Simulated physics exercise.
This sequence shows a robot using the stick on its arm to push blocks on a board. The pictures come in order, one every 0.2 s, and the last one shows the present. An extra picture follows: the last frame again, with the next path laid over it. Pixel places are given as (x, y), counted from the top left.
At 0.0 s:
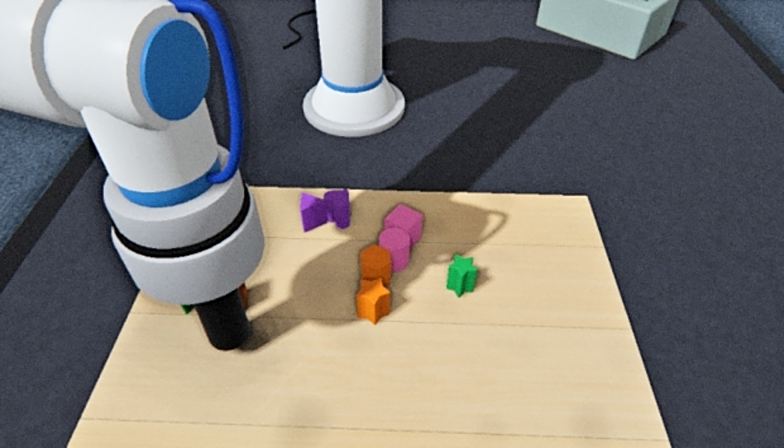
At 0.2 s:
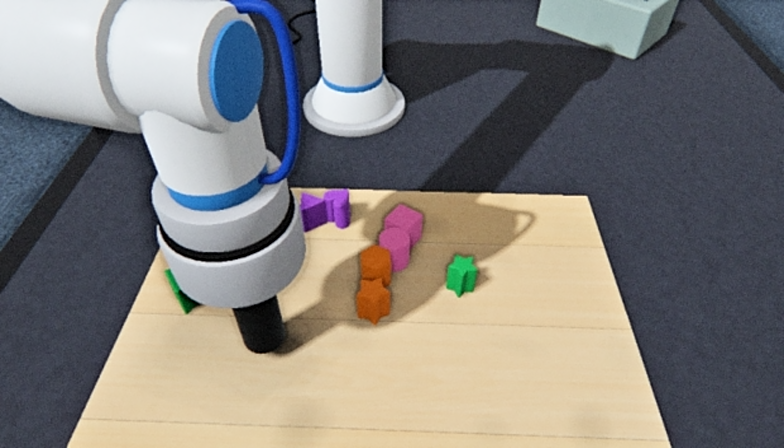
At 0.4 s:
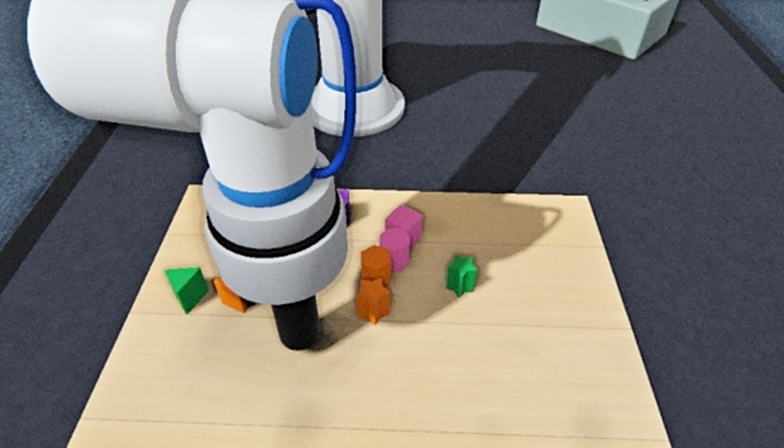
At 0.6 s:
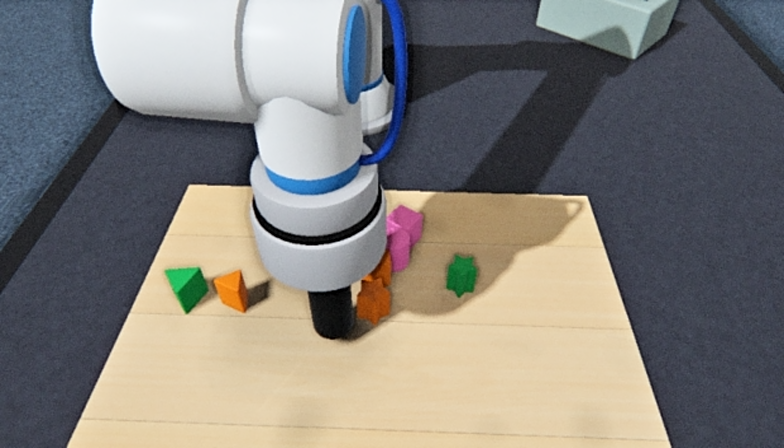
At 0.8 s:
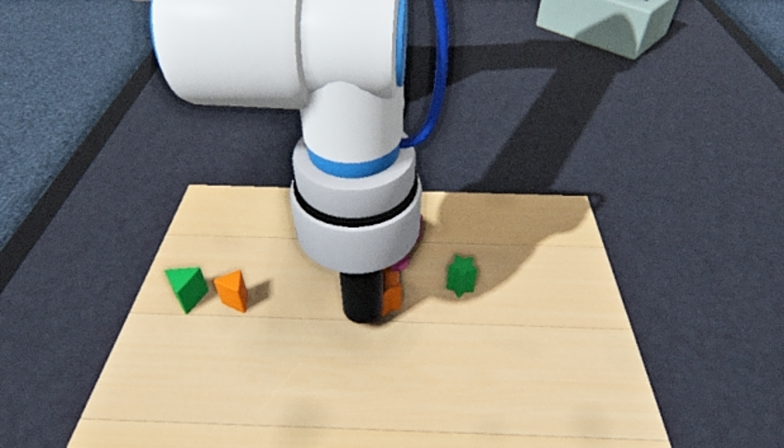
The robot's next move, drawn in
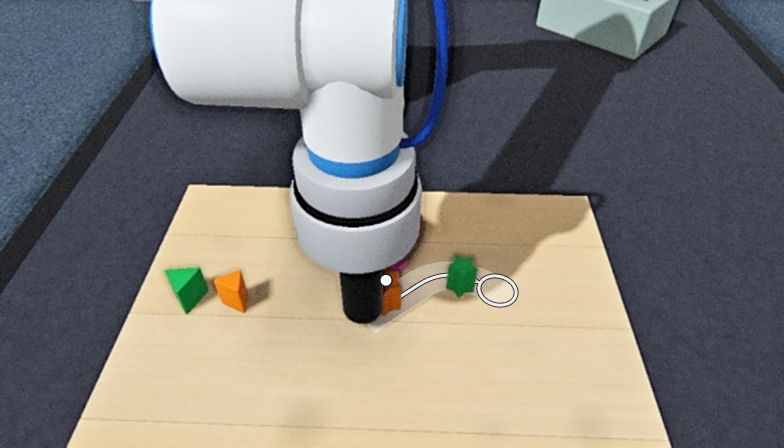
The footage shows a robot arm moving its black stick rightward across a wooden board, past green and orange wedge-shaped blocks, until it is beside the orange star-shaped block, while the green star-shaped block farther right stays still.
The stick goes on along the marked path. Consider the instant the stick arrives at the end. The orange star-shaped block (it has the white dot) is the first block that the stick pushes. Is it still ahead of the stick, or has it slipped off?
Slid off.
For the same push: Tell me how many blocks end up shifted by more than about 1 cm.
Here I'd predict two blocks moving more than 1 cm.
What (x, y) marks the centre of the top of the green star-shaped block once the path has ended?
If I read the scene right, the answer is (528, 284).
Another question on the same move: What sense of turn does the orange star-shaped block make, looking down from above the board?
Prediction: Counterclockwise.
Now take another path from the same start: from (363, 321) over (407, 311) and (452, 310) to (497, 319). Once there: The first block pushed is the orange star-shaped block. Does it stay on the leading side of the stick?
Looking at the end of the path, the orange star-shaped block has slipped free of the stick.
The drawn path runs from (363, 321) by way of (405, 293) and (449, 275) to (497, 290); the dot is on the orange star-shaped block.
What follows on the original path. One third of the way, stick at (406, 281); orange star-shaped block at (428, 254).
Two thirds of the way, stick at (451, 263); orange star-shaped block at (467, 234); green star-shaped block at (478, 266).
At the end, stick at (500, 279); orange six-sided block not moved; orange star-shaped block at (474, 233), turned 35° anticlockwise; green star-shaped block at (528, 284), turned 15° clockwise.
